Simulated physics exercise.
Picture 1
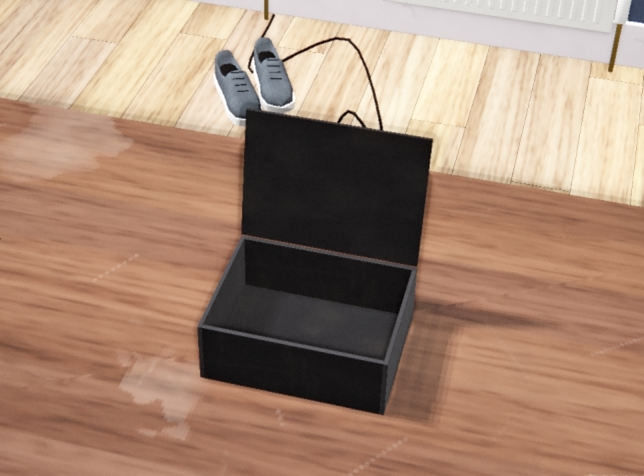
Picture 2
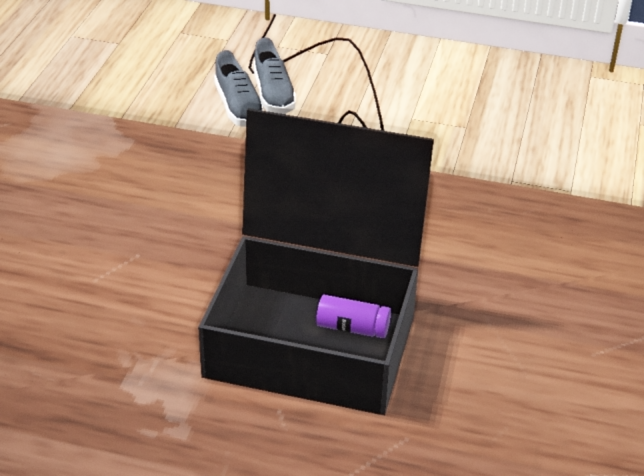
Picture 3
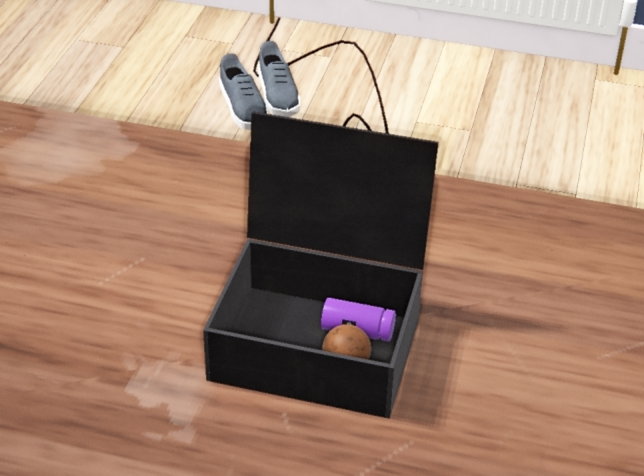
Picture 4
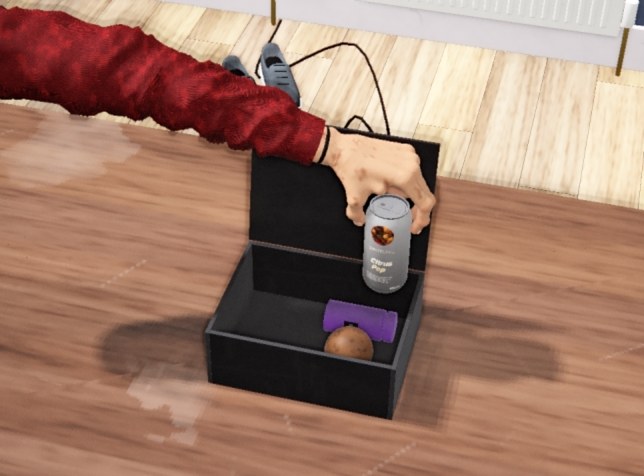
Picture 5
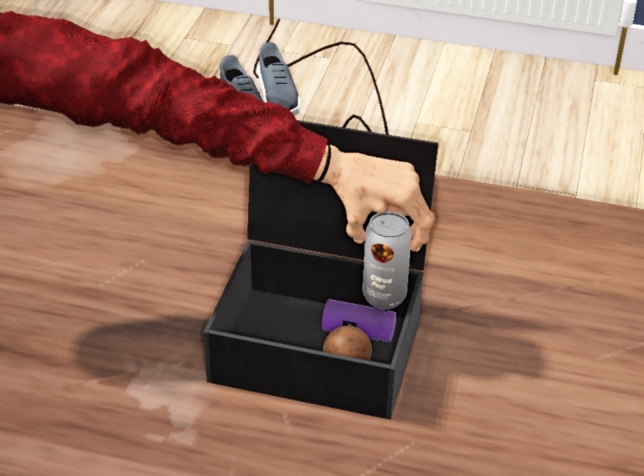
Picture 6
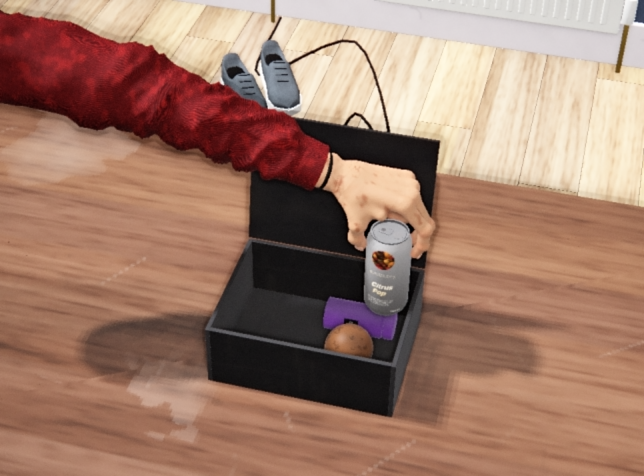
A purple shaker appears in an open black case on a wooden floor, followed by a round brown object; then a hand in a red sleeve holds a grey can above them and lowers it slightly into the case.
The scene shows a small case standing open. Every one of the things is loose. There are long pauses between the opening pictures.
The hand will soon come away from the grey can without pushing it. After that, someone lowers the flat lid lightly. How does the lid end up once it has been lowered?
Basically the lid makes it down.
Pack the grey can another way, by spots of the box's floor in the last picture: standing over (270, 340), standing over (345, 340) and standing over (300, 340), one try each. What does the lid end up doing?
In order: The lid gets blocked, then fits down, then gets blocked.
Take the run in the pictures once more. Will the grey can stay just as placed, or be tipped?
Once everything settles, it ends up at a slant.
Then, 0.70 s after the last picture, grey can on its side near (377, 353); brown ball rolled a little; purple shaker rolled a little.
Then, 1.60 s after the last picture, lid 60° above the rim; grey can on its side near (378, 354); brown ball rolled about its own width; purple shaker rolled a little.
Then, 2.30 s after the last picture, lid 11° above the rim; grey can on its side near (378, 354); brown ball rolled about its own width; purple shaker rolled a little.
At rest, lid shut; tipped over in the box, grey can; moved from the start, brown ball; purple shaker in place. Seen from the same camera at the end, grey can near (378, 354).
